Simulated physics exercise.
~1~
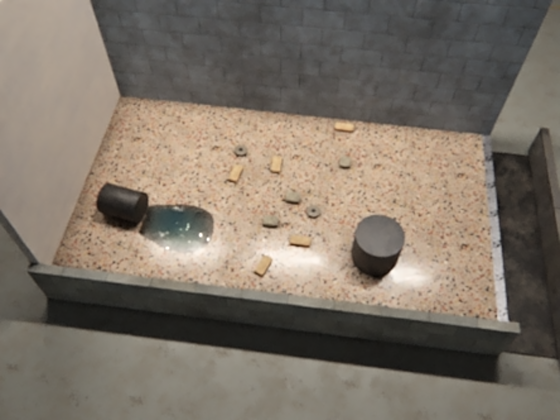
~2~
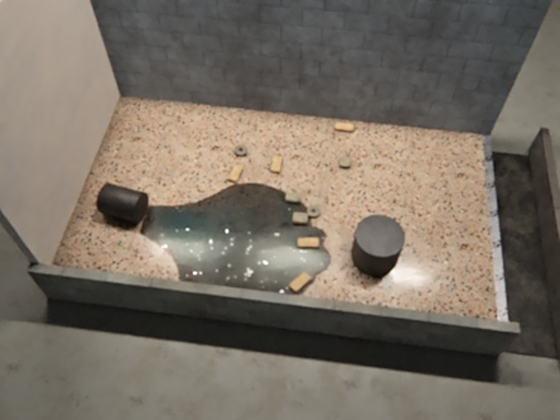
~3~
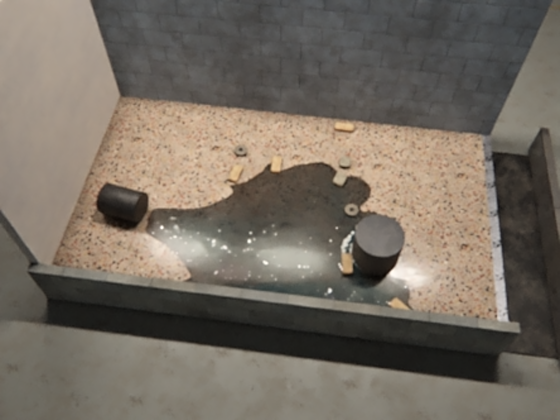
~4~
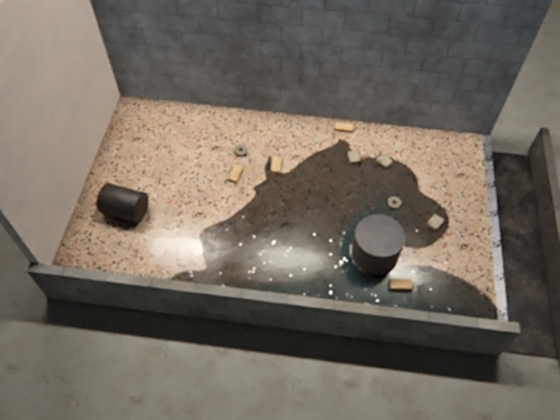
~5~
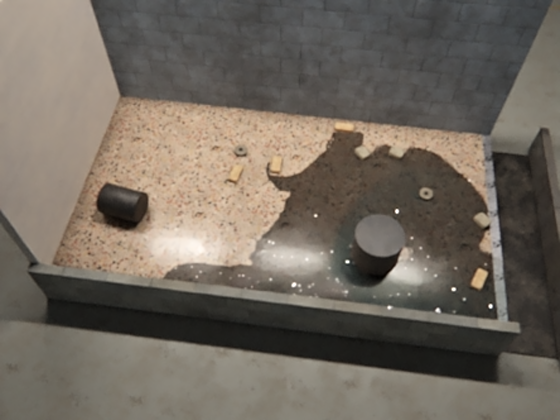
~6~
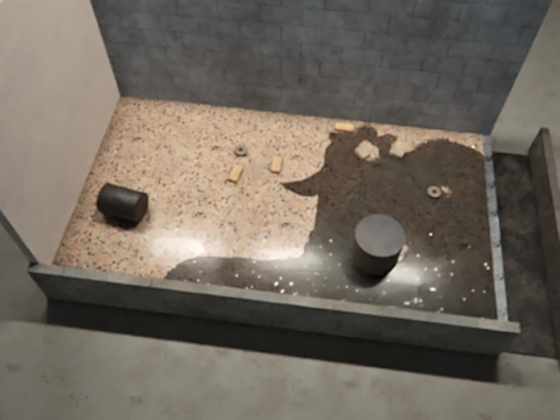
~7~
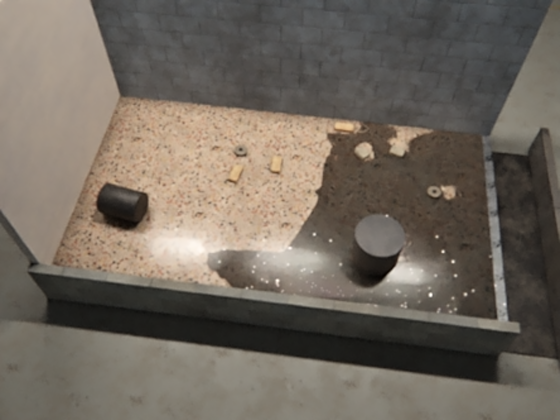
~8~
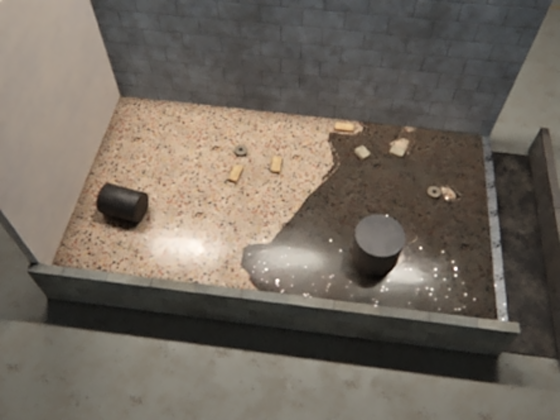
In the video, dark water spreads from beside a cylinder lying at the left of a speckled, walled floor, sweeping several small blocks and rings rightward past an upright cylinder, some out of view, and finally covers the right side while the left is clear.
